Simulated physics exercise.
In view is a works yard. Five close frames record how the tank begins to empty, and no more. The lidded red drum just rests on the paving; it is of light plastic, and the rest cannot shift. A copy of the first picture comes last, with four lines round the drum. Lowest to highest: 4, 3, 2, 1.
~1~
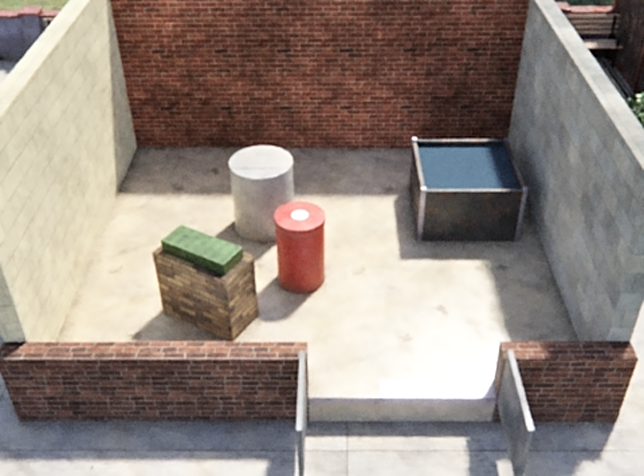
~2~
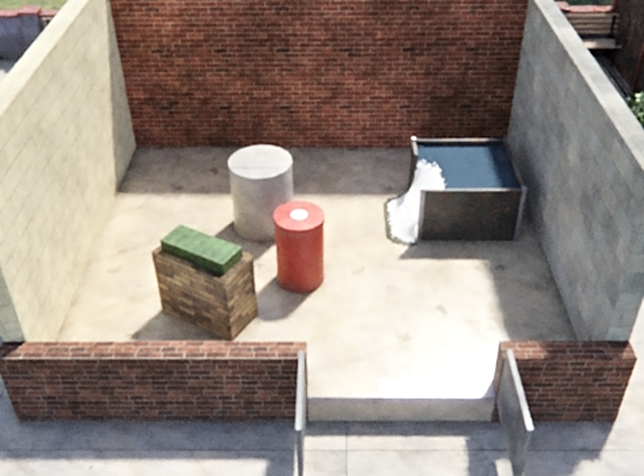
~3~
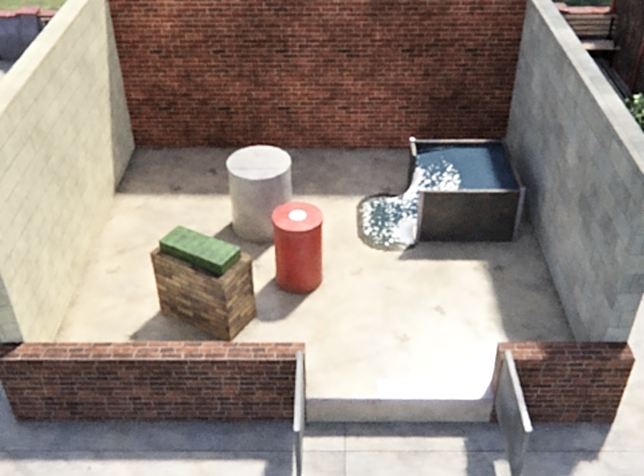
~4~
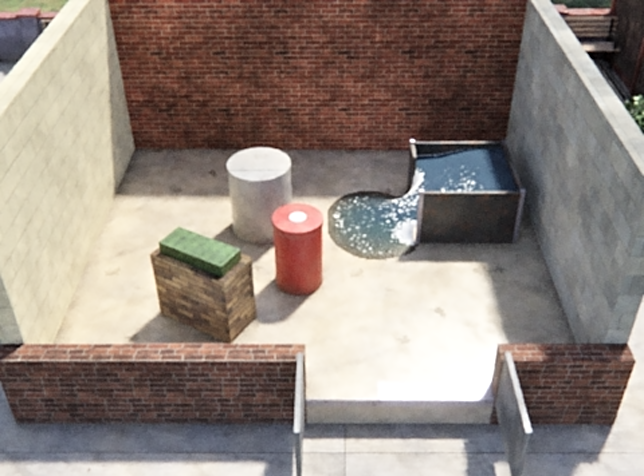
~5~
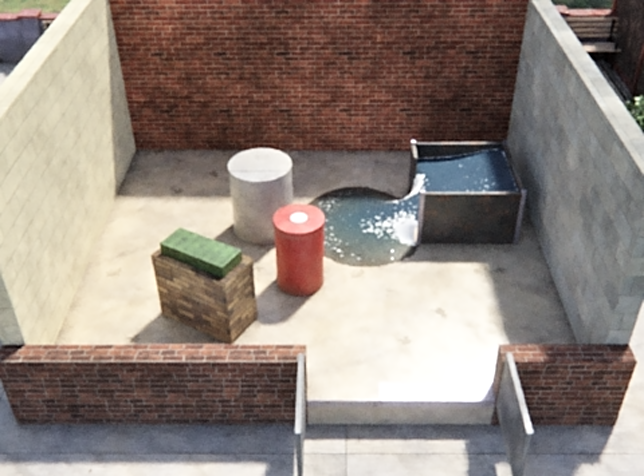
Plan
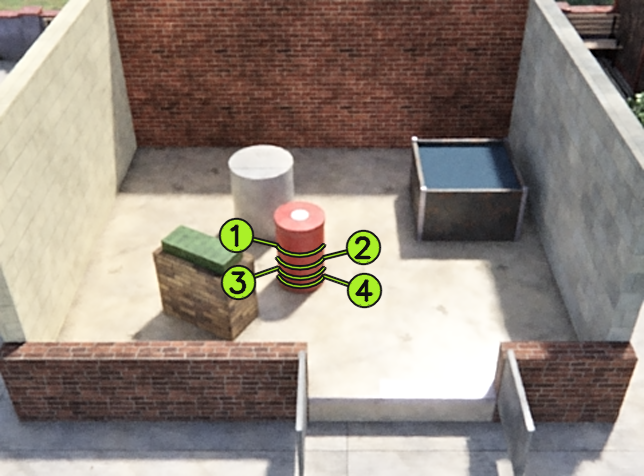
A walled works yard with a pale concrete floor, a brick back wall and a low brick front wall with an open gate is seen from above by a still camera. A dark tank full of blue water stands at right, a red drum and a grey cylinder near the middle, and a brick block topped with green at left. Water pours from the tank's left side and spreads leftward in a widening, glittering pool towards the drum.
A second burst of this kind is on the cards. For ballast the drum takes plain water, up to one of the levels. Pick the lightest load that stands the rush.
Go for 3.
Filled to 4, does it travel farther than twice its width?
No, it does not.
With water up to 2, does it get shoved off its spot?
No, that is safe.
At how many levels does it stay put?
Three.
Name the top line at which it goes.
Line 4.
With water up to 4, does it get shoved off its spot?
Yes.
In lime, 1 at (299, 255); 2 at (300, 267); 3 at (300, 278); 4 at (300, 286); from the bottom up 4, 3, 2, 1.
For line 1, it does not move.
For line 2, it does not move.
For line 3, it does not move.
For line 4, it is pushed about its own width away.
